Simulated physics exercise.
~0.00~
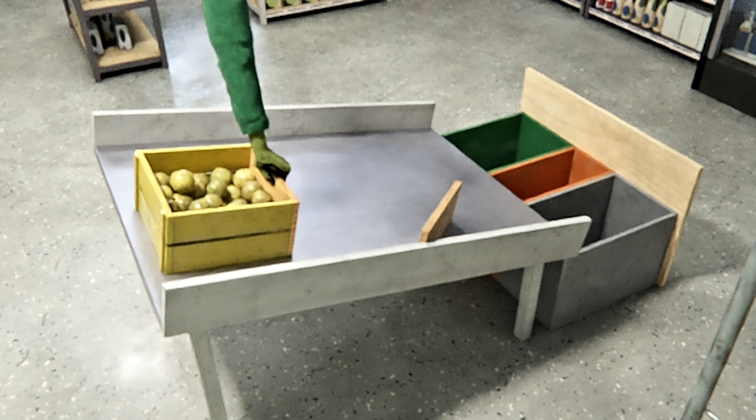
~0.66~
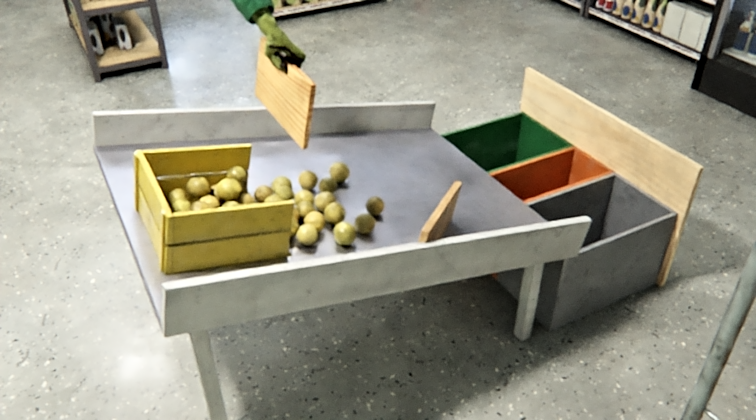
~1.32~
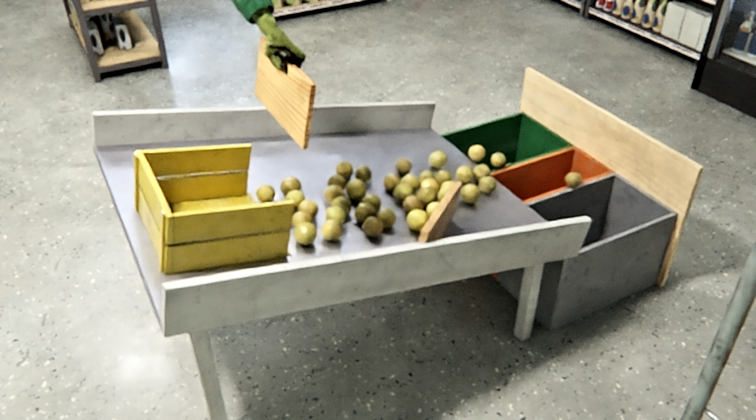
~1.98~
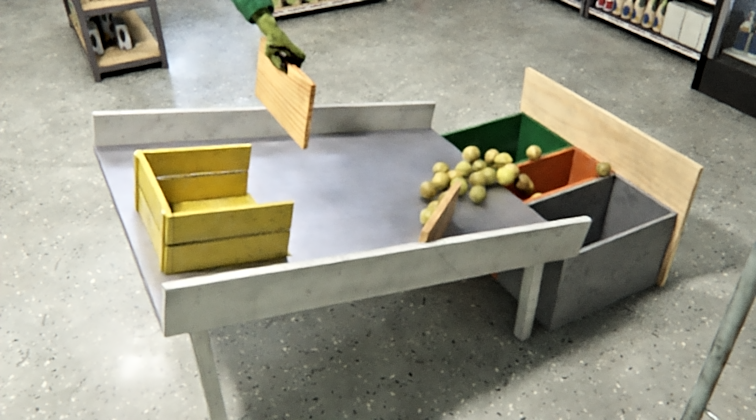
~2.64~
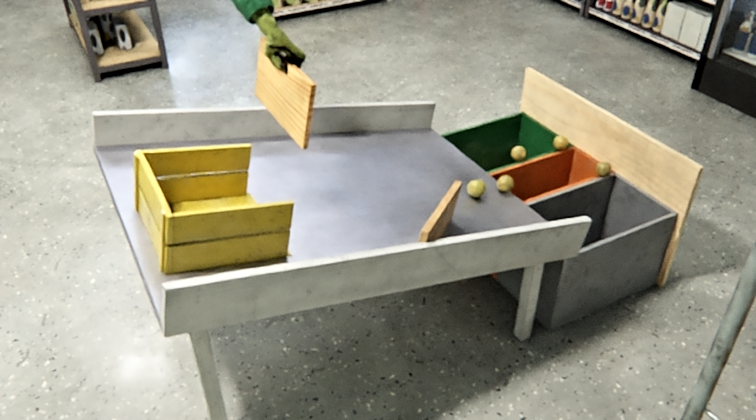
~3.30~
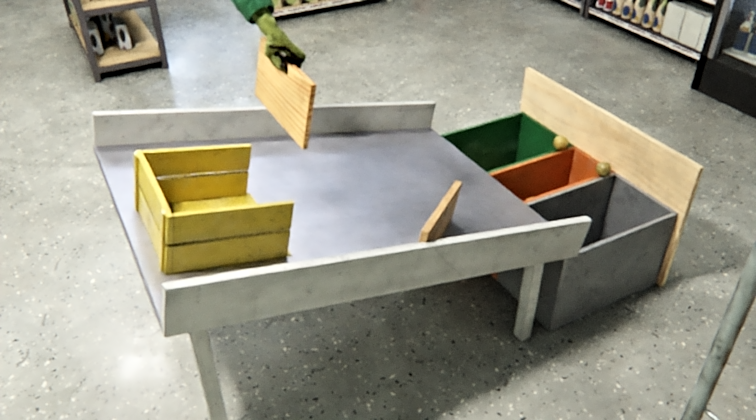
Small yellow apples spill from a yellow pen as a green-gloved hand lifts its wooden gate, rolling right down a tilted table past an angled board. They drop into the green bin and orange tub, leaving the table clear and the pen empty, with two apples visible against the back board.
